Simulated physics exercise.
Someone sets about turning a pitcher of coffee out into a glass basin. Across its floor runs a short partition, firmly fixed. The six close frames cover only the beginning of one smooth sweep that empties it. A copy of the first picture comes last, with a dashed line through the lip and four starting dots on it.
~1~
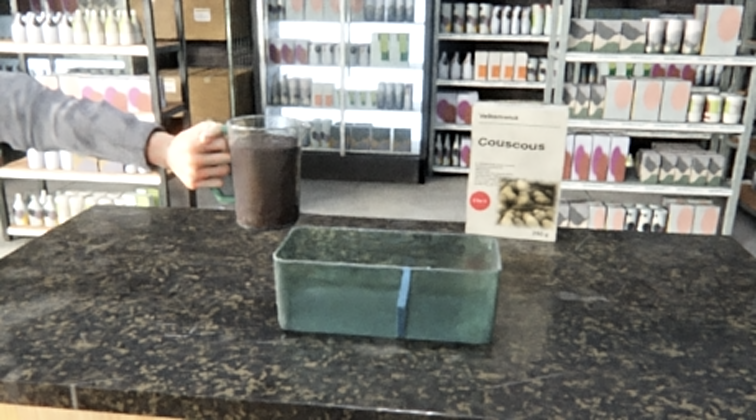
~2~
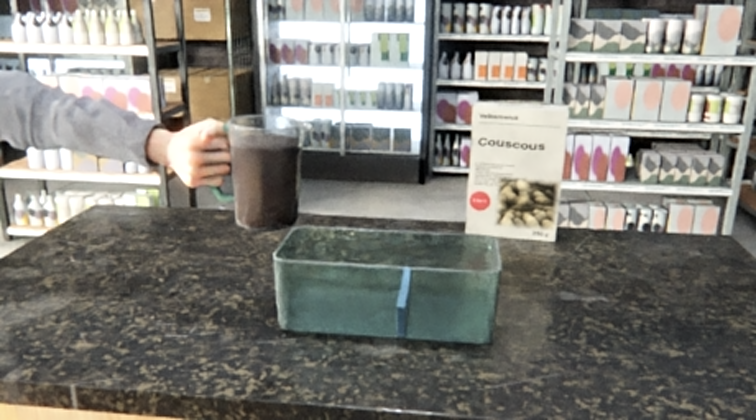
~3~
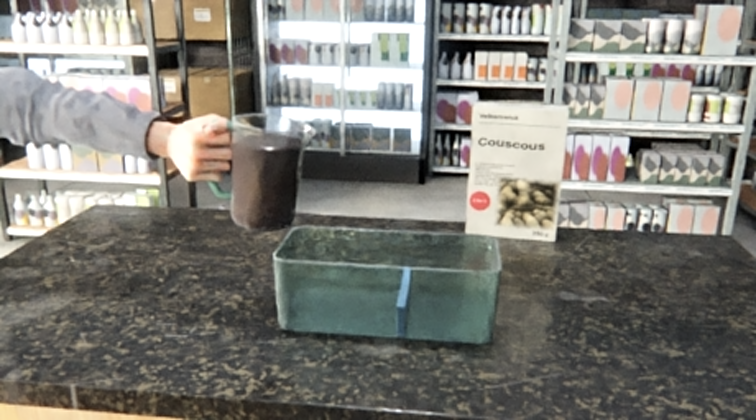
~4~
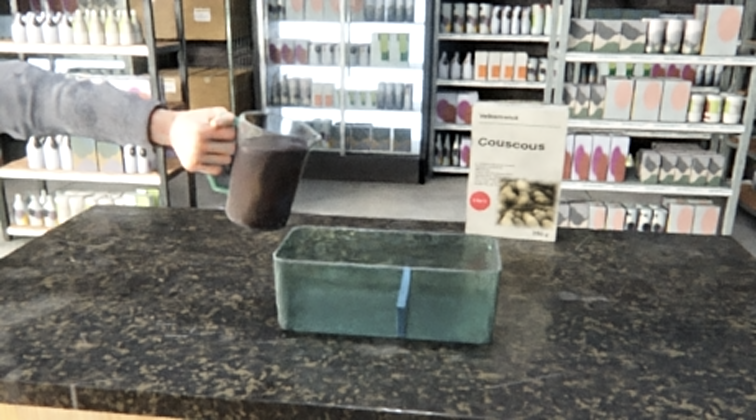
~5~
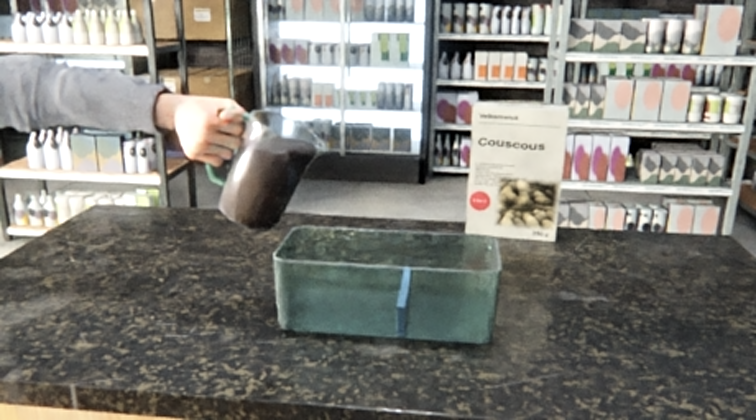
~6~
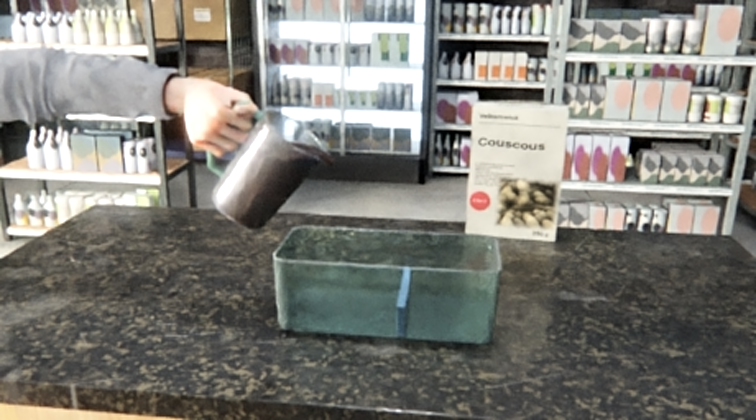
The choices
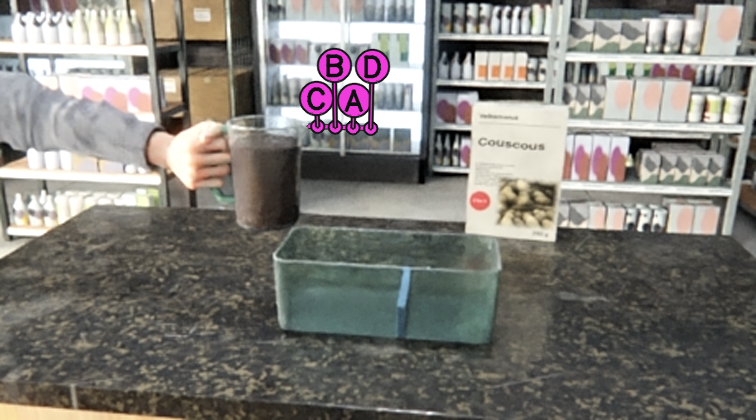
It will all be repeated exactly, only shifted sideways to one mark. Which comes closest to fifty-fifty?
Spot A does it best.
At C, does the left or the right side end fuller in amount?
More ends on the left.
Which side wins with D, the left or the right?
The right one.
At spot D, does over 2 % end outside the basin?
No.
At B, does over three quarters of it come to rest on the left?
Yes, it does.
On the marked copy, A at (352, 127); B at (335, 127); C at (317, 126); D at (370, 128).
With A, about 54 % ends left of the wall and 45 % right of it.
With B, about 88 % ends left of the wall and 9 % right of it; 3 % is lost outside.
With C, about 93 % ends left of the wall and 5 % right of it.
With D, about 15 % ends left of the wall and 84 % right of it.
